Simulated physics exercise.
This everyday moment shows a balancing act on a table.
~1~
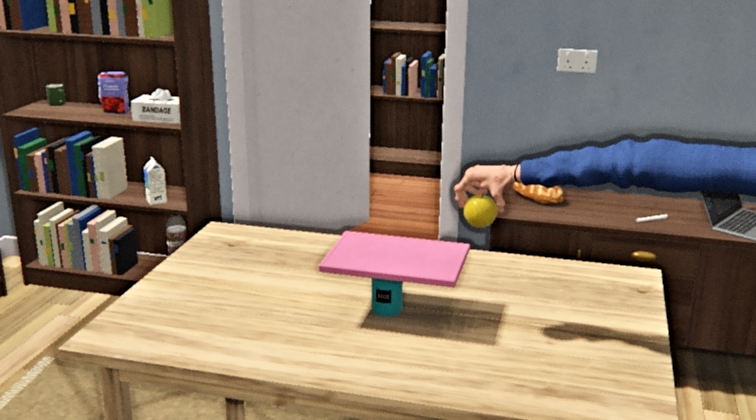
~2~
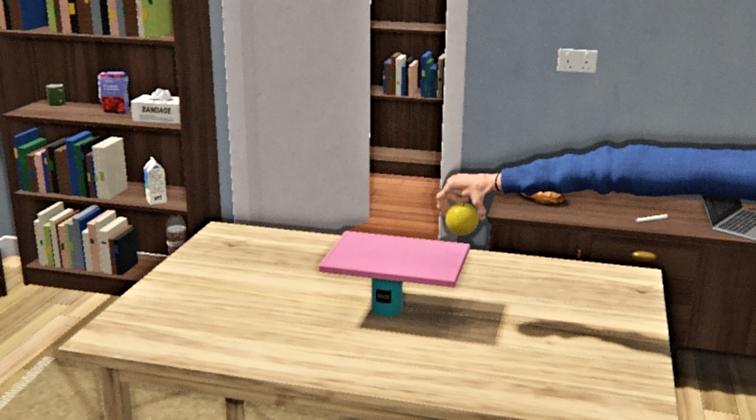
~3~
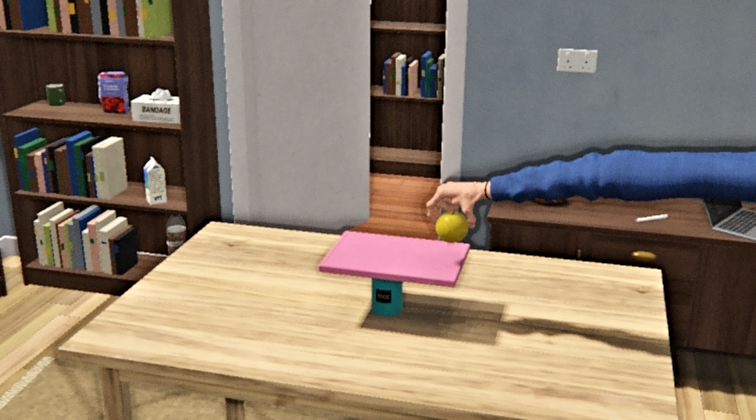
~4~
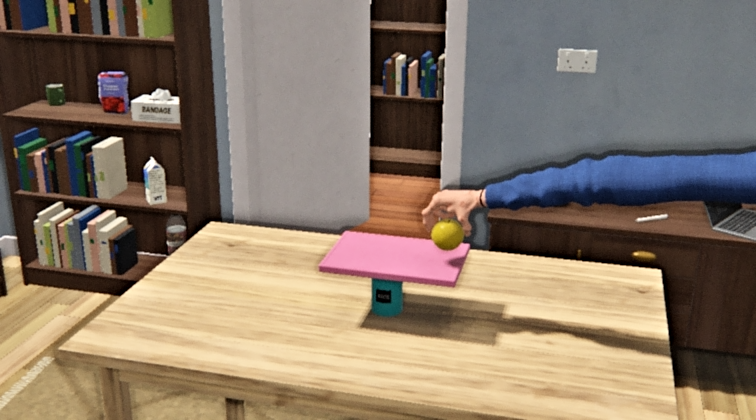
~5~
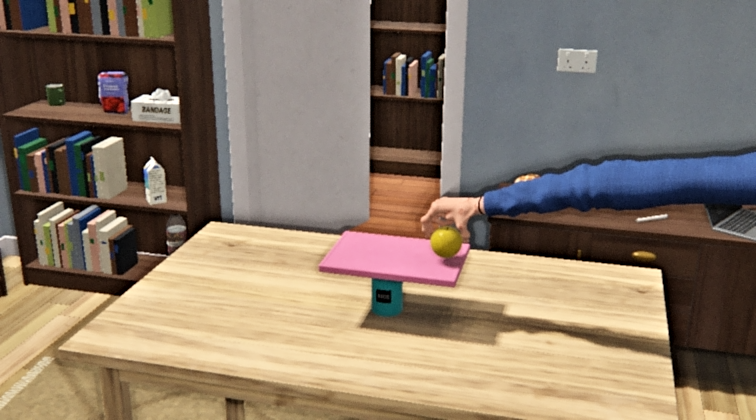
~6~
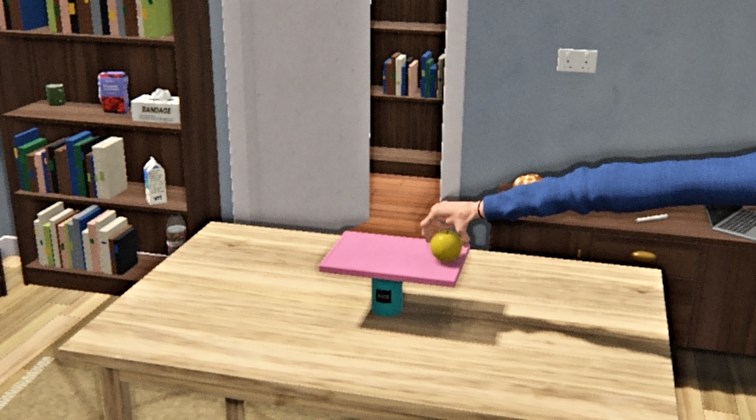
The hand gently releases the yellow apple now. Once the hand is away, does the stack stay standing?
The balance breaks.
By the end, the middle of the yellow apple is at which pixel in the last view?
Roughly pixel (487, 310) in the last picture.
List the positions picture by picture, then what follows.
Still above its spot; yellow apple (481, 211); pink lid (396, 258), in the first picture.
Still above its spot; yellow apple (462, 219); pink lid (396, 258), in the second picture.
Still above its spot; yellow apple (452, 227); pink lid (396, 258), in the third picture.
Still above its spot; yellow apple (448, 235); pink lid (396, 258), in the fourth picture.
Still above its spot; yellow apple (446, 242); pink lid (396, 258), in the fifth picture.
In place under the hand; yellow apple (446, 246); pink lid (396, 258), in the sixth picture.
Then, 0.40 s after the last picture, yellow apple now fallen; pink lid tipped 30° from how it was.
Then, 0.50 s after the last picture, pink lid tipped 52° from how it was.
Then, 0.70 s after the last picture, pink lid tipped 49° from how it was.
Then, 1.10 s after the last picture, pink lid now fallen.
At rest, fallen, yellow apple and pink lid; turquoise jar in place. Seen from the same camera at the end, yellow apple near (487, 311). The stack loses its balance.
